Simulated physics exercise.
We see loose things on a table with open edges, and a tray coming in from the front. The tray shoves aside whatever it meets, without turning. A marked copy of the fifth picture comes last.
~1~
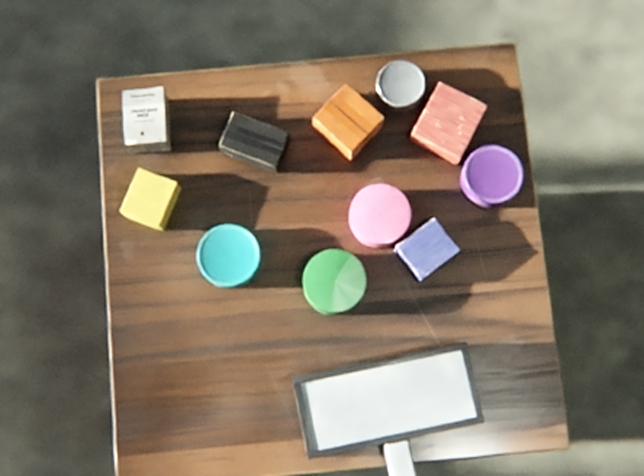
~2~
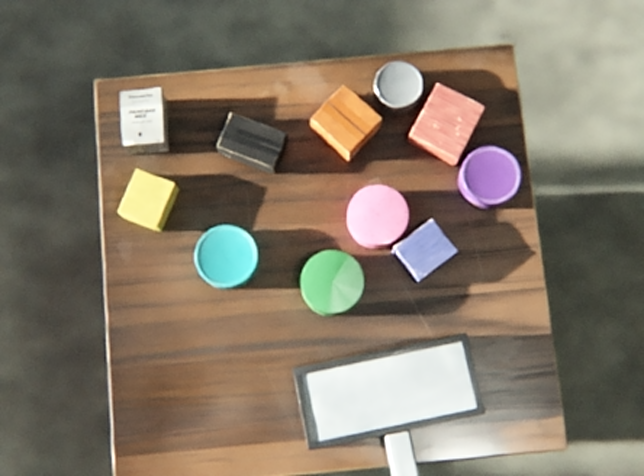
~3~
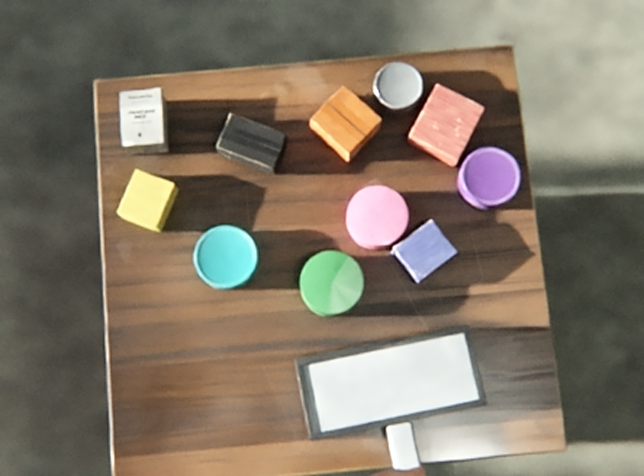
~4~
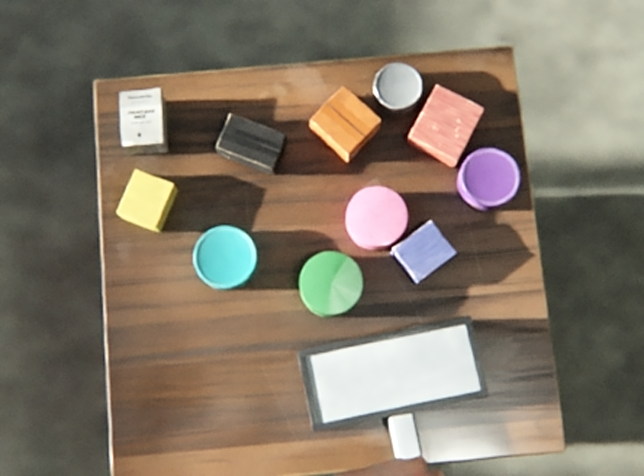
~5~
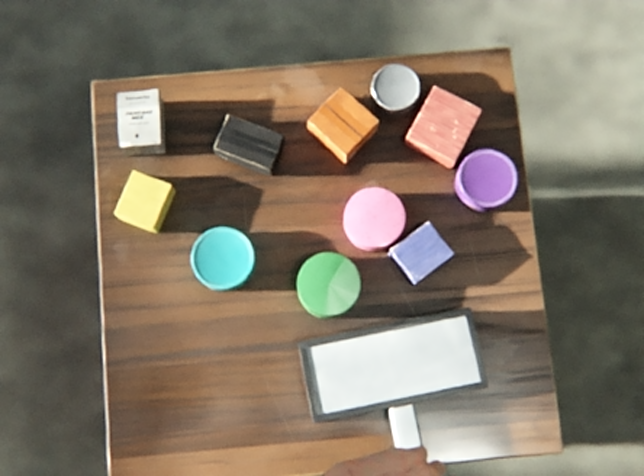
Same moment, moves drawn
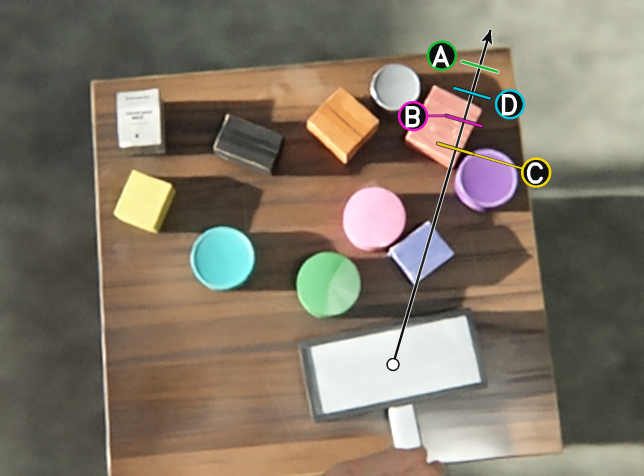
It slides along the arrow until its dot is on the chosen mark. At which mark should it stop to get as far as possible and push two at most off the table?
The farthest such stop is B.
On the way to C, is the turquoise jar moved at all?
By then, no.
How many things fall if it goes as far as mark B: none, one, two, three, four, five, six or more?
By then, two.
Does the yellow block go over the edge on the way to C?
No.
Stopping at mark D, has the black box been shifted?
No.
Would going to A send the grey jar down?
By then, yes.
On the marked copy, A at (480, 66); B at (464, 121); C at (456, 149); D at (472, 93); the arrow from (393, 365) to (490, 31); the white dot at (393, 365).
Taking B. A third of the way, tray (418, 275); blue block (420, 203); pink pot (369, 189).
Two thirds of the way, tray (443, 189); grey jar (383, 76); red block (442, 77).
When it is over, tray (462, 125); grey jar over the edge; red block over the edge; two fallen.
As for the rest, A drops five; C is within the limit but short; D drops five.
